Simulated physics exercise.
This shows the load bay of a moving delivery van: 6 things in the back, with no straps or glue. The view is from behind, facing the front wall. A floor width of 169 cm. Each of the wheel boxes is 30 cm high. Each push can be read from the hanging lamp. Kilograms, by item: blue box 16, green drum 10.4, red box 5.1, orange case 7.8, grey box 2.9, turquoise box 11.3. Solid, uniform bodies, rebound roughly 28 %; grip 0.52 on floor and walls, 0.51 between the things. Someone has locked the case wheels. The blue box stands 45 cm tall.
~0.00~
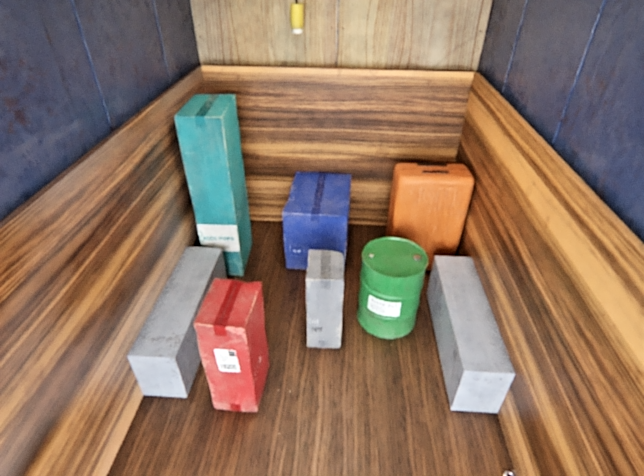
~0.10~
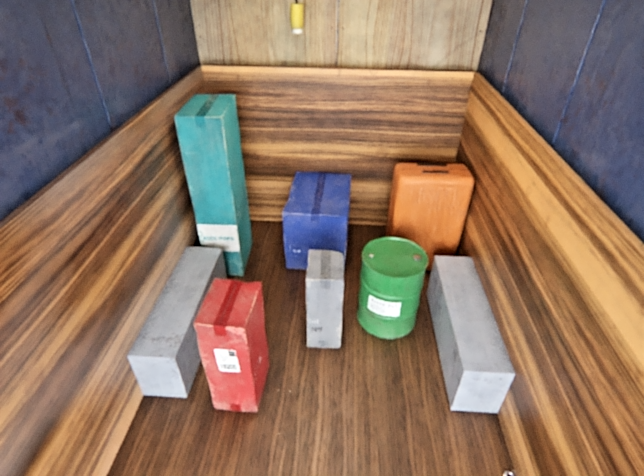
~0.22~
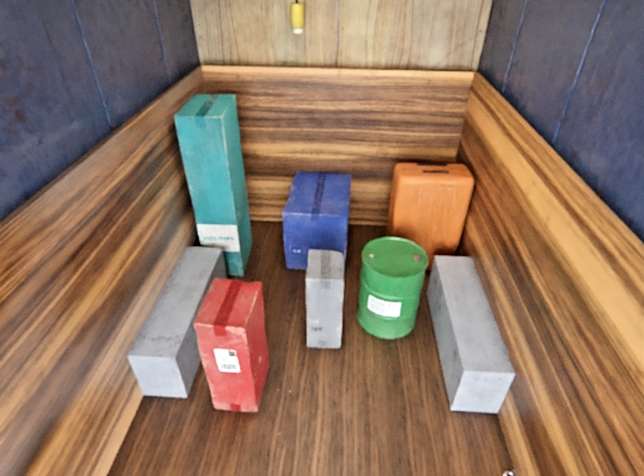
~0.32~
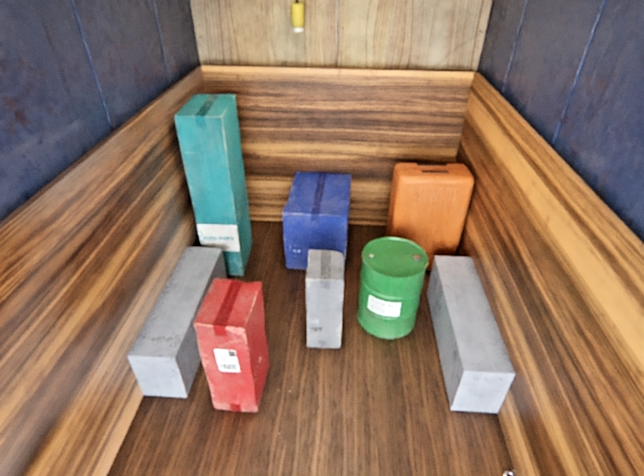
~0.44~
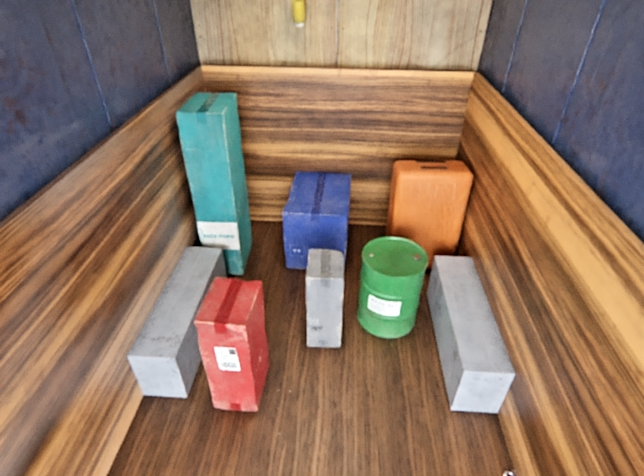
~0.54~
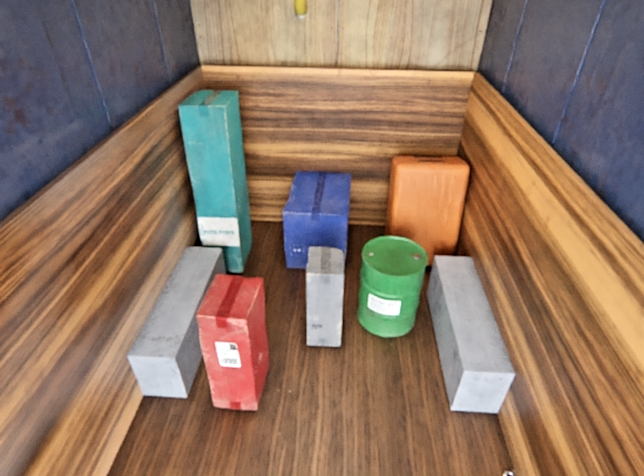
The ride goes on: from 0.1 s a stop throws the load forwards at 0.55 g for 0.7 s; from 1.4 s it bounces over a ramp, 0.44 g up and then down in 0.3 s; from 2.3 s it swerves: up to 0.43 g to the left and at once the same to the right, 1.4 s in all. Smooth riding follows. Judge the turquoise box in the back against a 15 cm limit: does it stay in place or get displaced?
My guess is it ends up out of position.
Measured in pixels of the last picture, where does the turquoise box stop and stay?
At about (265, 200).
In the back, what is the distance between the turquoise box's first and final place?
I'd put it at about 28 centimetres.
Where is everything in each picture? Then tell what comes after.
No push; turquoise box (221, 191); blue box (319, 220), in the first picture.
No push; red box (237, 348); orange case (425, 219), in the second picture.
Push 0.28 g forwards; grey box (325, 300); blue box (319, 220), in the third picture.
Push 0.52 g forwards; green drum (390, 288); red box (237, 348), in the fourth picture.
Push 0.55 g forwards; orange case (424, 217) tilted 3°; grey box (325, 299), in the fifth picture.
Push 0.55 g forwards; turquoise box (222, 186) tilted 5°; blue box (320, 219), in the sixth picture.
By 0.74 s, push 0.14 g forwards; turquoise box tilted 16° near (225, 175); orange case tilted 28°; grey box tilted 12°.
By 1.34 s, no push; turquoise box tilted 6° near (215, 193); orange case tilted 29°; grey box tilted 6°.
By 1.94 s, no push; turquoise box tilted 4° near (218, 186); orange case tilted 29°; green drum 2 cm from its spot.
By 3.84 s, no push; turquoise box tilted 16° near (237, 190); orange case tilted 29°; green drum 2 cm from its spot.
When it is over (4.9 s), lying over in the back, turquoise box; not toppled but over 15 cm from the start, orange case; the other 4 within 15 cm of the start. In the last view, turquoise box near (265, 200).
